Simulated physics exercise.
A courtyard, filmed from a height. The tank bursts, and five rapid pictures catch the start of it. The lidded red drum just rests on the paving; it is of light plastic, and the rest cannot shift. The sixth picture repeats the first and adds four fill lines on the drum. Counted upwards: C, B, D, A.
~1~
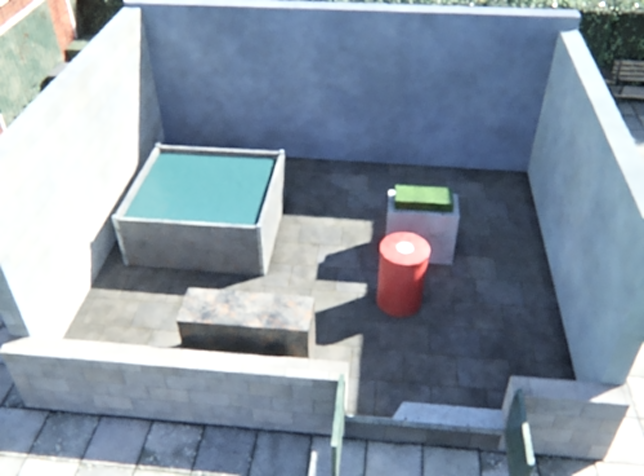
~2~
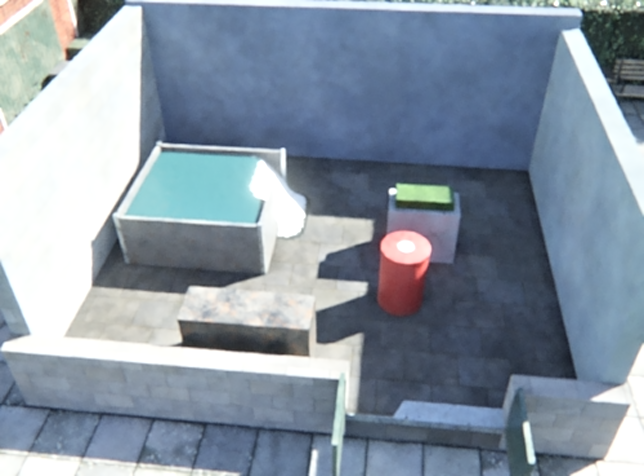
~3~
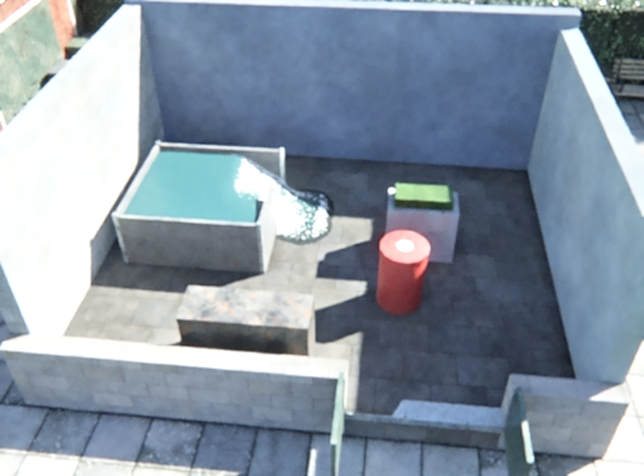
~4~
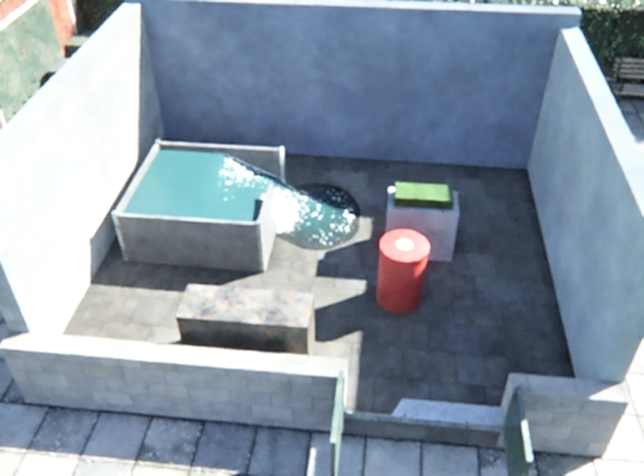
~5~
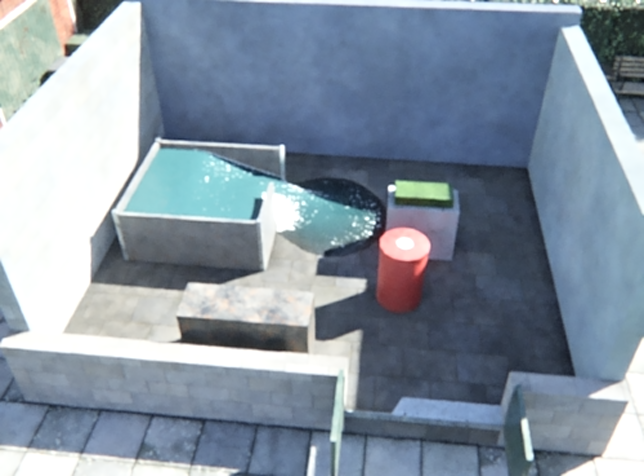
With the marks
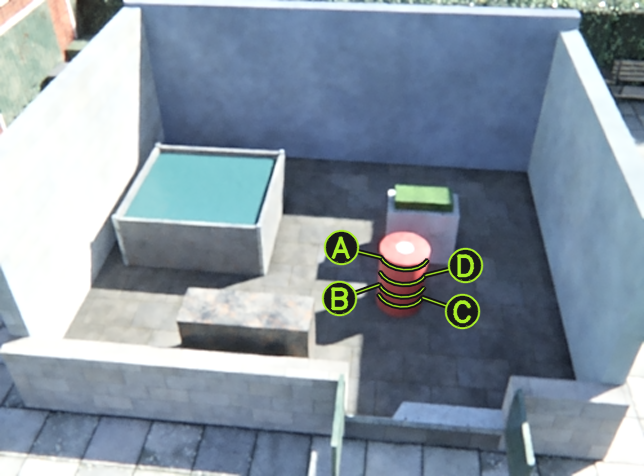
In a walled yard, water pours from a raised tank and spreads across the paved ground.
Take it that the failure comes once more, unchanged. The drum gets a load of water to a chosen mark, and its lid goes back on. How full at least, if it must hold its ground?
That is mark C.
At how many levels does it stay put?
All of them.
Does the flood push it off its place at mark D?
No, not at all.
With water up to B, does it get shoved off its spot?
No, not at all.
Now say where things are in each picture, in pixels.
Lid of the red drum at (404, 248); tank full, its middle at (205, 188); open gate at (428, 372).
Water covers 2 % of the ground and is seen nearest the drum at (302, 199).
Water covers 4 % of the ground and is seen nearest the drum at (314, 198).
Water covers 6 % of the ground and is seen nearest the drum at (348, 202).
Lid of the red drum at (404, 244); water covers 9 % of the ground and is seen nearest the drum at (357, 245).
On the marked copy, A at (403, 269); B at (401, 297); C at (400, 306); D at (402, 284); from the bottom up C, B, D, A.
Choosing A, it does not move.
Choosing B, it does not move.
Choosing C, it does not move.
Choosing D, it does not move.
